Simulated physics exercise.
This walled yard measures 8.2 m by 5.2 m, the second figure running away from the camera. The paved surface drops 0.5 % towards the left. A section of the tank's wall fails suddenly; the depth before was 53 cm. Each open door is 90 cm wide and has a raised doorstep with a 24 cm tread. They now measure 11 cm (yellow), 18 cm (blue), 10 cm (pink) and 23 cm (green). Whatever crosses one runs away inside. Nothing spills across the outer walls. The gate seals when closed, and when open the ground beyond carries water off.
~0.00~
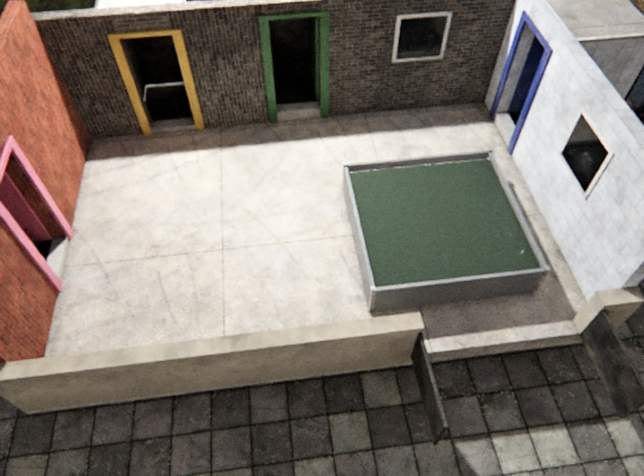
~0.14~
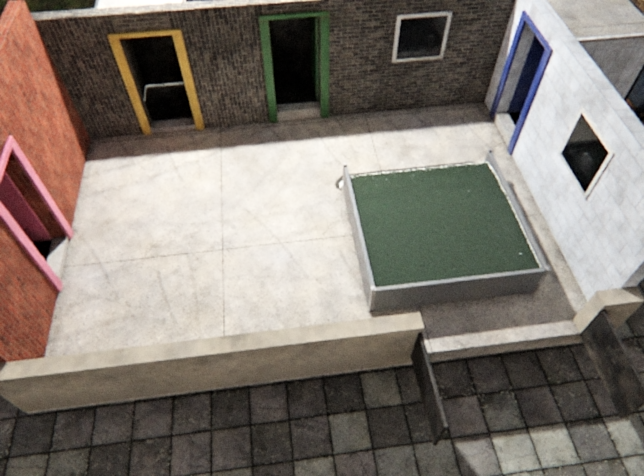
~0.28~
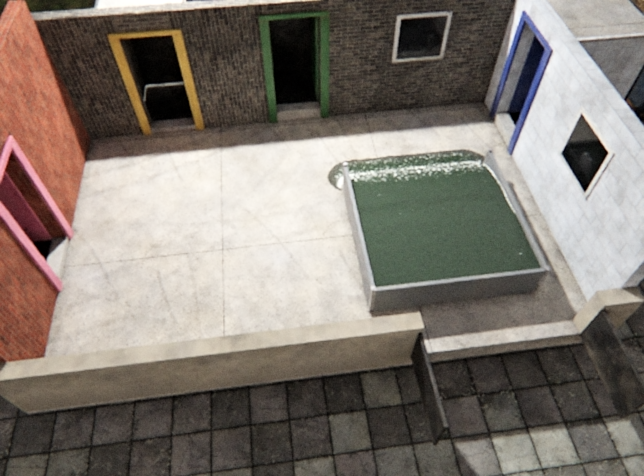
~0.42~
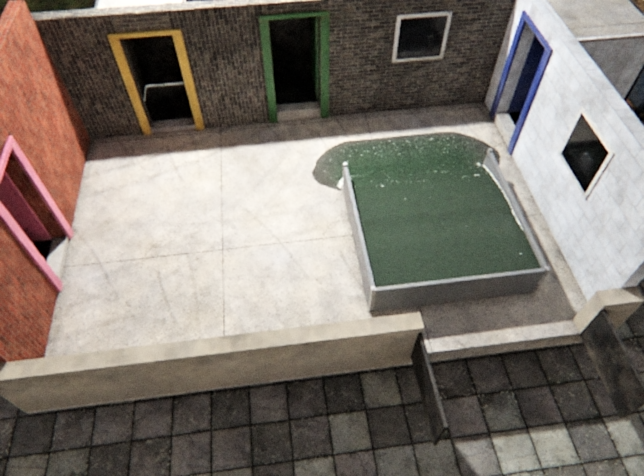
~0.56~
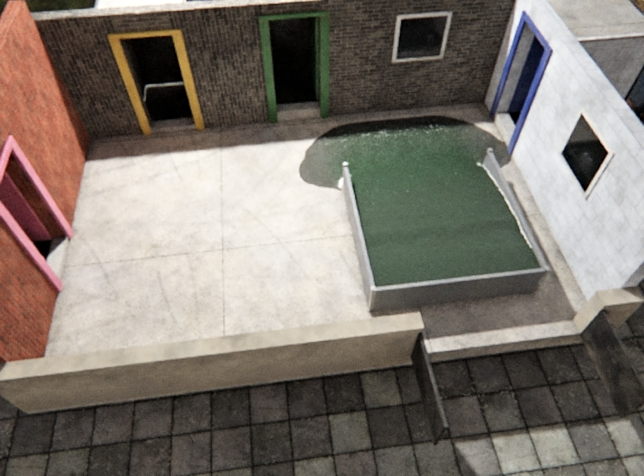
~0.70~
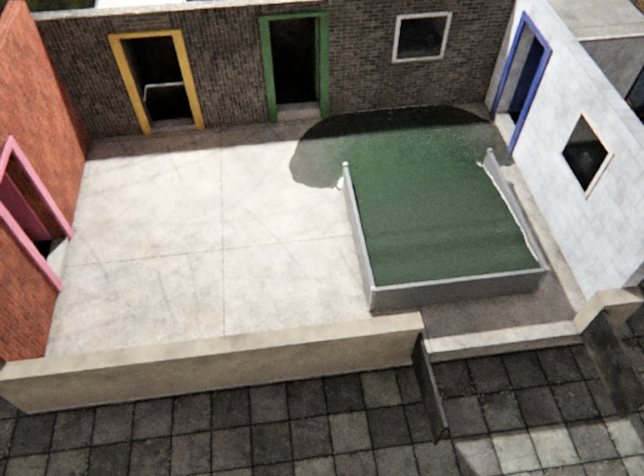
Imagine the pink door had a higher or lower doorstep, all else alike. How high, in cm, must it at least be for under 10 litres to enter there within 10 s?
Some 9.5 cm above the ground.
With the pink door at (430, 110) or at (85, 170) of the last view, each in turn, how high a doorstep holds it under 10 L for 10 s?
Roughly 32 and 19 cm.
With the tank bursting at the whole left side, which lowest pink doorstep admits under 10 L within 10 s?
About 24 cm.
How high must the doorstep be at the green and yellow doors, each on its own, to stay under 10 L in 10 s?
Roughly 20 cm at green and 6.5 cm at yellow.
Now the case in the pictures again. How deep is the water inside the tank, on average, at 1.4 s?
Some 34 cm.
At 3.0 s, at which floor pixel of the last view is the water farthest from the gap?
At about (90, 144).
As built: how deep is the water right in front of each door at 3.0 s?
Depths in cm: Yellow 8, blue 28, pink 0, green 22.
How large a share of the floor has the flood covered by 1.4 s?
Some 20 per cent of it.
After 1.4 s water covers 20 % of the floor, deepest (39 cm) near (384, 122); it has not reached the pink door.
After 3.0 s water covers 40 % of the floor, deepest (36 cm) near (483, 106); it has not reached the pink door.
After 10.0 s water covers 95 % of the floor, deepest (14 cm) near (44, 362); 10 cm at the pink door, 6 litres in over its 10 cm doorstep.
At the pink door as built, the water arrived by 4.1 s and peaked near 12 cm at 6.0 s.
Run again over the same 10 s with other heights there, 21 litres in over 8 cm, 4 litres over 10.5 cm. The limit of 10 litres is kept from about 9.5 cm up.
